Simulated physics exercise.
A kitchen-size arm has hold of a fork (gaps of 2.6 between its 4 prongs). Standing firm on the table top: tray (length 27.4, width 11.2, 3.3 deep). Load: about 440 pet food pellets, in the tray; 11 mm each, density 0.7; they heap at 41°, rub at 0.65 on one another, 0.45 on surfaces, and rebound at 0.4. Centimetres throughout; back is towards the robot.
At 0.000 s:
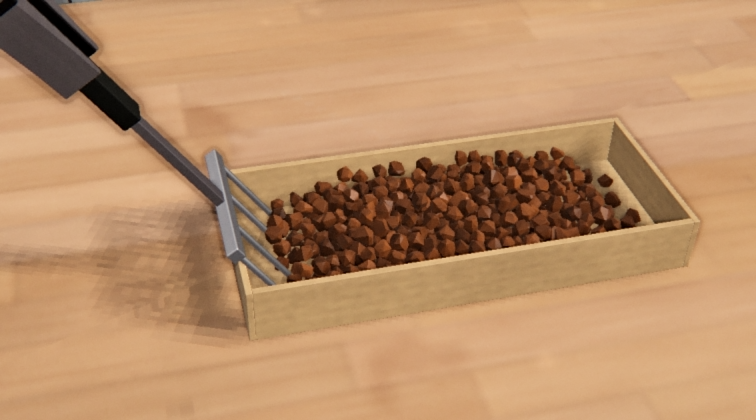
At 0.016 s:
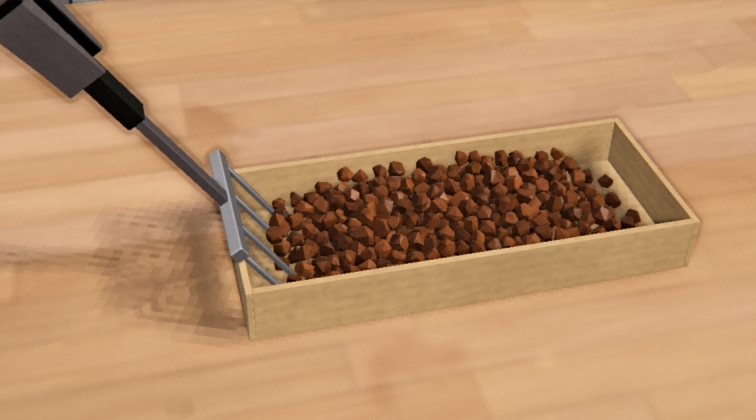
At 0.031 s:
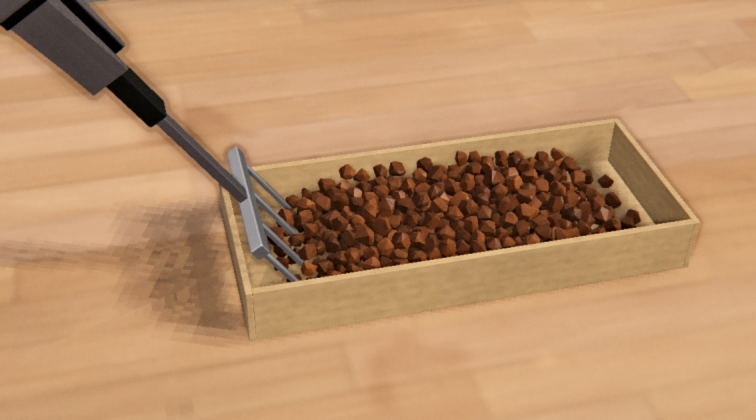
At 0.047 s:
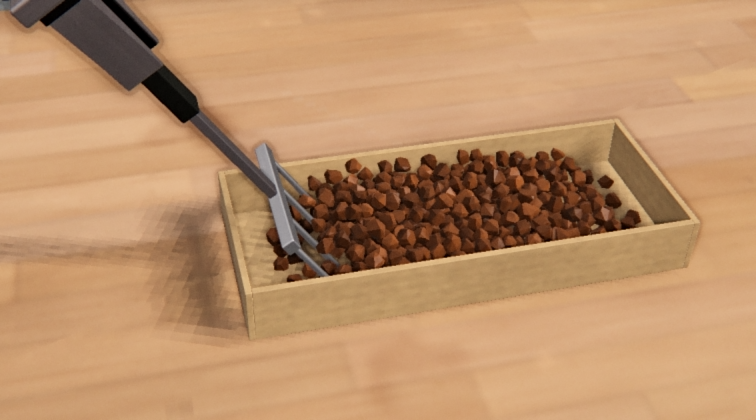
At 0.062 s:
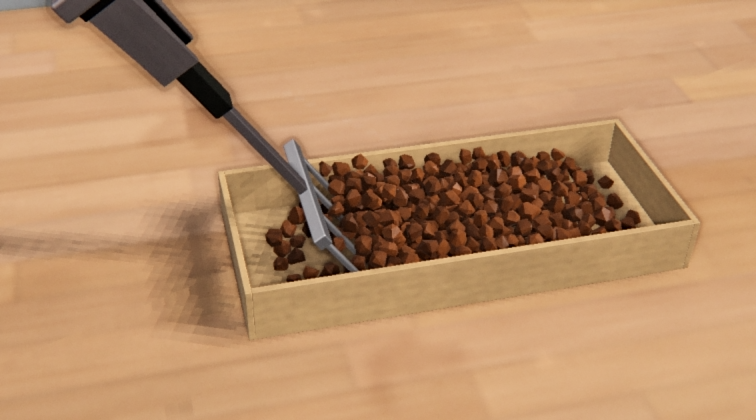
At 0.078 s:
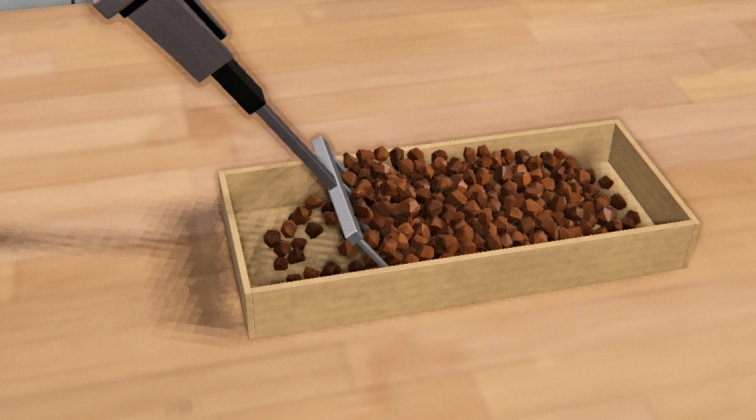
A heap of reddish-brown pellets fills most of a long, pale wooden tray on a light wood-grain table top, seen from above at an angle by a still camera. A dark grey and black robot arm reaches in from the upper left, holding a grey metal fork at the tray's left end. The fork moves steadily rightward through the pellets, bunching them ahead and leaving a few scattered behind it.
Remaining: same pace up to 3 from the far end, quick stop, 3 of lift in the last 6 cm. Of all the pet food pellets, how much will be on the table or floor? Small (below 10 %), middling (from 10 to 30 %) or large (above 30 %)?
A large share, above 30 %, ends on the table or floor.
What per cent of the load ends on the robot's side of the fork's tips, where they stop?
Some 40 per cent.
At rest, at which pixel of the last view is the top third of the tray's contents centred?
At about (607, 182).
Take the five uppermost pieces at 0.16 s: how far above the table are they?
Some 11 cm.
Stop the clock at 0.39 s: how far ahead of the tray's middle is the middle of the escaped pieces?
Some 26 cm.
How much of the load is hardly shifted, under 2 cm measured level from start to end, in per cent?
Roughly 10 per cent.
By 0.12 s, sloping 56°, highest piece 11 above the table; 437 in the tray, 7 in flight or on the tool.
By 0.16 s, sloping 56°, highest piece 12 above the table; 430 in the tray, 14 in flight or on the tool.
By 0.39 s, sloping 56°, highest piece 14 above the table; 260 in the tray, 172 on the table or floor, 12 in flight or on the tool.
By 1.09 s, sloping 56°, highest piece 4 above the table; 260 in the tray, 184 on the table or floor.
Final count, 260 in the tray, 184 on the table or floor. That is 41 % on the table or floor.
